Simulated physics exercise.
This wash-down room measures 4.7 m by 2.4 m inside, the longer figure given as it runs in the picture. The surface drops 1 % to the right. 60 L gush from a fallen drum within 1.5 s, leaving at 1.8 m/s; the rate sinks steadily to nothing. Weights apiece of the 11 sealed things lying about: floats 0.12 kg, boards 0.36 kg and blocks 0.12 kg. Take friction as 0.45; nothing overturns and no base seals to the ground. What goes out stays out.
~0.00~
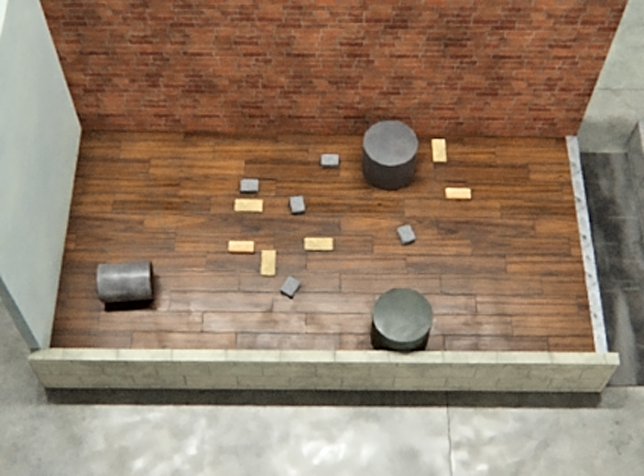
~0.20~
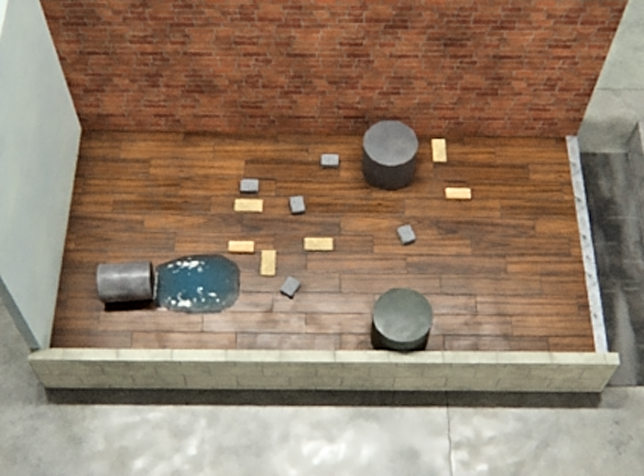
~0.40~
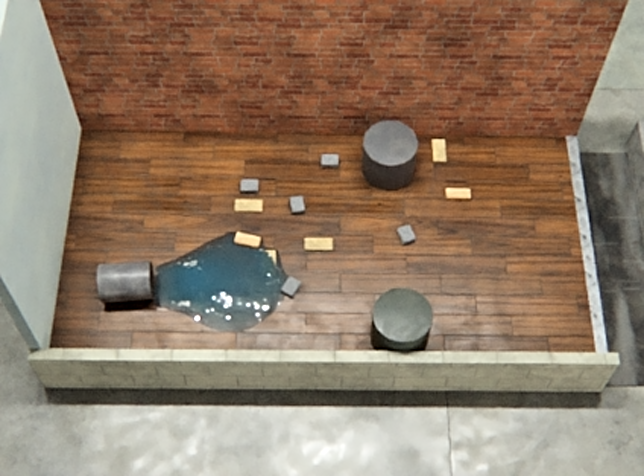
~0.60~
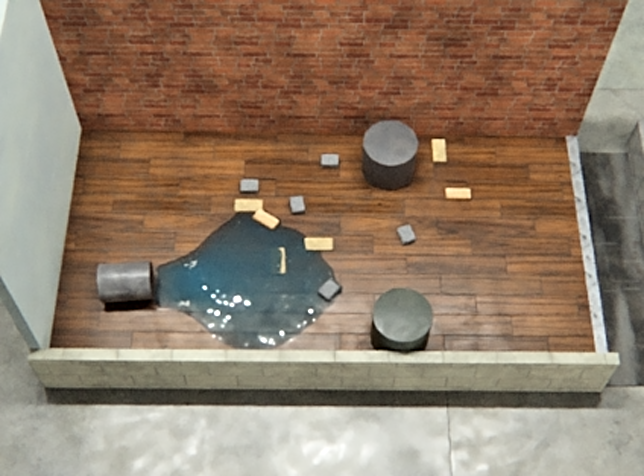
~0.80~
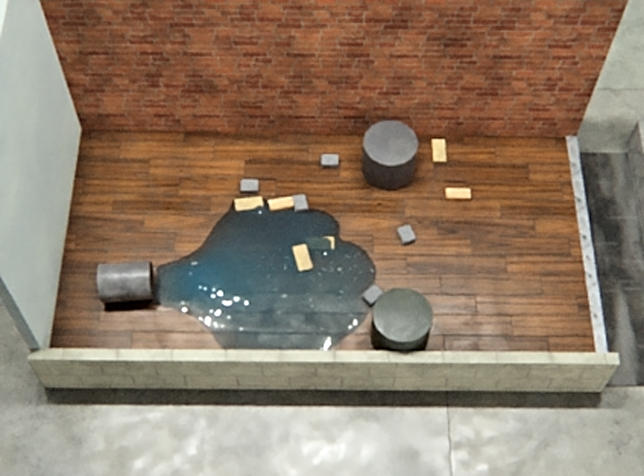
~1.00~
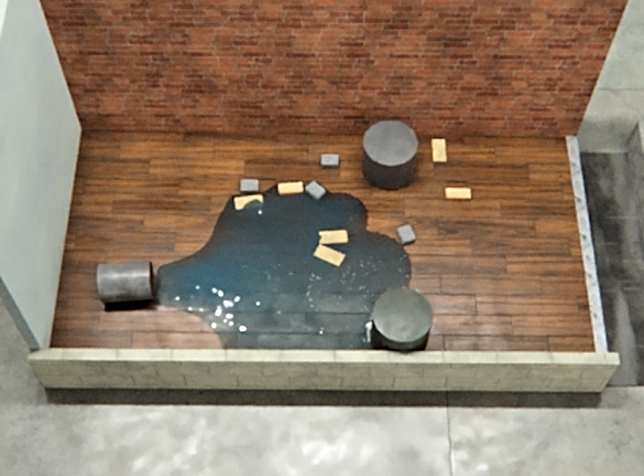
In a brick-backed room with a wooden floor, water spread rightward from a dark cylinder at the left, carrying several small yellow and gray pieces along before surrounding much of the front drum.
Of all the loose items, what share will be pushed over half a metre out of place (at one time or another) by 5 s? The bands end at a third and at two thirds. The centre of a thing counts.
Share: One to two thirds.
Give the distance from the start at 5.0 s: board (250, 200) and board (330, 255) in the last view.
In that order: 10 cm, gone out.
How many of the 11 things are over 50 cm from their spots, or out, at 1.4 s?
By then 5.
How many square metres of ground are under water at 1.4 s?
About 3.5 m2.
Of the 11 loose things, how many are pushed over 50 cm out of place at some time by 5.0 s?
7 of them.
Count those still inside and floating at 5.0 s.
2 of them.
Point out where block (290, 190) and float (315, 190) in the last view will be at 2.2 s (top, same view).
Near (315, 134) and (375, 137).
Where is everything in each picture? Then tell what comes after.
A float at (290, 286), on the bottom; a block at (241, 246), on the bottom; water covers 0.0 m2; 0 of 11 have shifted, in the first frame.
A float at (290, 286) rests on the ground; a block at (241, 246), on the bottom; 0.3 m2 under water; 0 of 11 have shifted, in the second frame.
A float at (291, 286) rests on the ground; a block at (248, 239), on the bottom, 9 cm from its start; water covers 0.7 m2; 1 of 11 have shifted, in the third frame.
A float at (329, 289), on the bottom, 34 cm from its start; a block at (266, 218) rests on the ground, 36 cm from its start; water covers 1.4 m2; 3 of 11 have shifted, in the fourth frame.
A float at (373, 294) rests on the ground, 73 cm from its start; a block at (281, 203), on the bottom, 58 cm from its start; 2.1 m2 under water; 3 of 11 have shifted, in the fifth frame.
A float is out of sight; a block at (291, 188), on the bottom, 77 cm from its start; water covers 2.7 m2; 5 of 11 have shifted, in the sixth frame.
After 1.4 s 5 of 11 are over 50 cm from their spots; 2 afloat.
After 2.2 s 6 of 11 are over 50 cm from their spots; 2 afloat.
After 3.5 s 7 of 11 are over 50 cm from their spots; 3 afloat.
After 5.0 s 7 of 11 are over 50 cm from their spots, and 7 have been at some point; 2 afloat.
